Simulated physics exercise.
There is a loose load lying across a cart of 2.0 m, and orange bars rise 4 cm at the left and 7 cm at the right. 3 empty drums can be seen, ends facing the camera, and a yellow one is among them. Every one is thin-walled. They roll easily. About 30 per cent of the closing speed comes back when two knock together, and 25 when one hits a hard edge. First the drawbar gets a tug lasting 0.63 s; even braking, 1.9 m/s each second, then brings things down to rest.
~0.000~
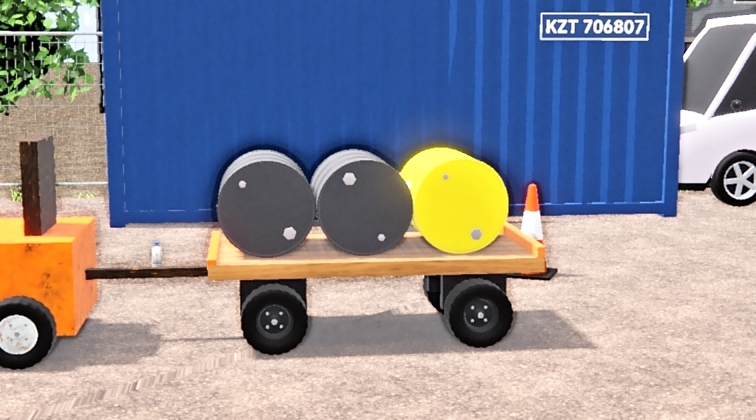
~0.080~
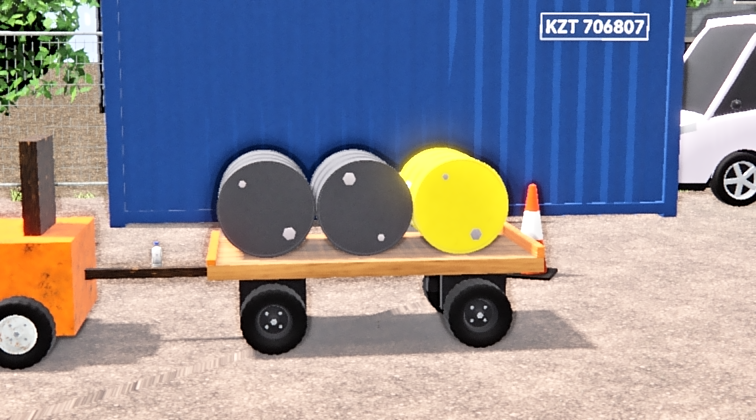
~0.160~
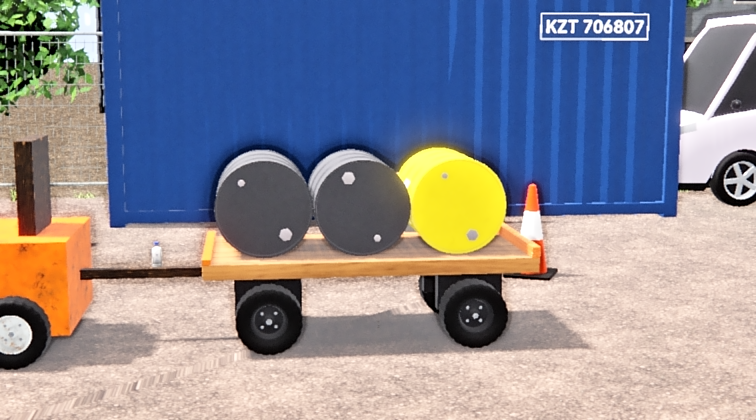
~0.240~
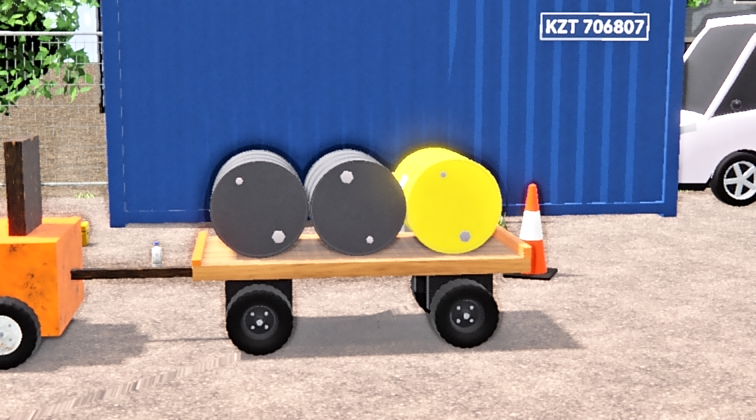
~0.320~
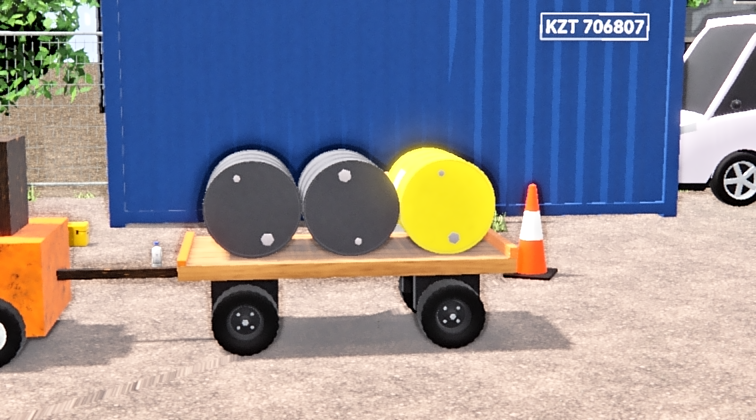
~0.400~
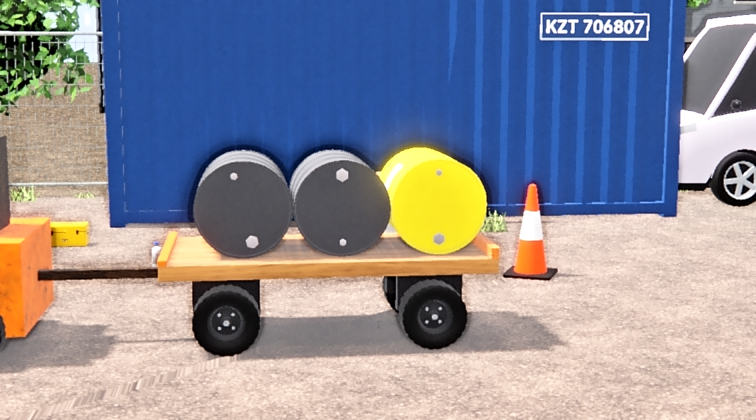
A flat cart carrying two dark drums and a yellow one sat still, then was pulled slowly left by an orange vehicle, picking up speed past a blue container and a traffic cone.
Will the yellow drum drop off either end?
I'd say it bails out.
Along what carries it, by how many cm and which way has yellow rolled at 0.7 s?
By then yellow sits 40 right of where it began.
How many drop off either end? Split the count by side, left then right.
Count by side - left 0, right 1.
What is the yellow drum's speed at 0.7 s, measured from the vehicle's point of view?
Speed: Approx. 0.9 m/s.
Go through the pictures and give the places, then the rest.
Yellow (462, 206); left bar at (212, 263); cart at rest; 3 of the 3 make up the bottom layer on the deck, in the first picture.
Yellow (462, 206); left bar at (211, 263); cart moving left at 0.2 m/s, in the second picture.
Yellow (459, 207); left bar at (206, 263); cart moving left at 0.5 m/s, in the third picture.
Yellow (455, 207); left bar at (197, 263); cart moving left at 0.9 m/s, in the fourth picture.
Yellow (448, 207); left bar at (182, 263); cart moving left at 1.2 m/s, in the fifth picture.
Yellow (439, 207); left bar at (162, 264); cart moving left at 1.6 m/s, in the sixth picture.
Then, 0.7 s in, yellow is on the deck, 5 cm from the right bar, rolling right along the cart; 0 over a bar so far.
Then, 1.0 s in, yellow is over the right bar and falling; 1 over a bar so far.
In the end (5.7 s), yellow is over the right bar and down; 1 over a bar so far.
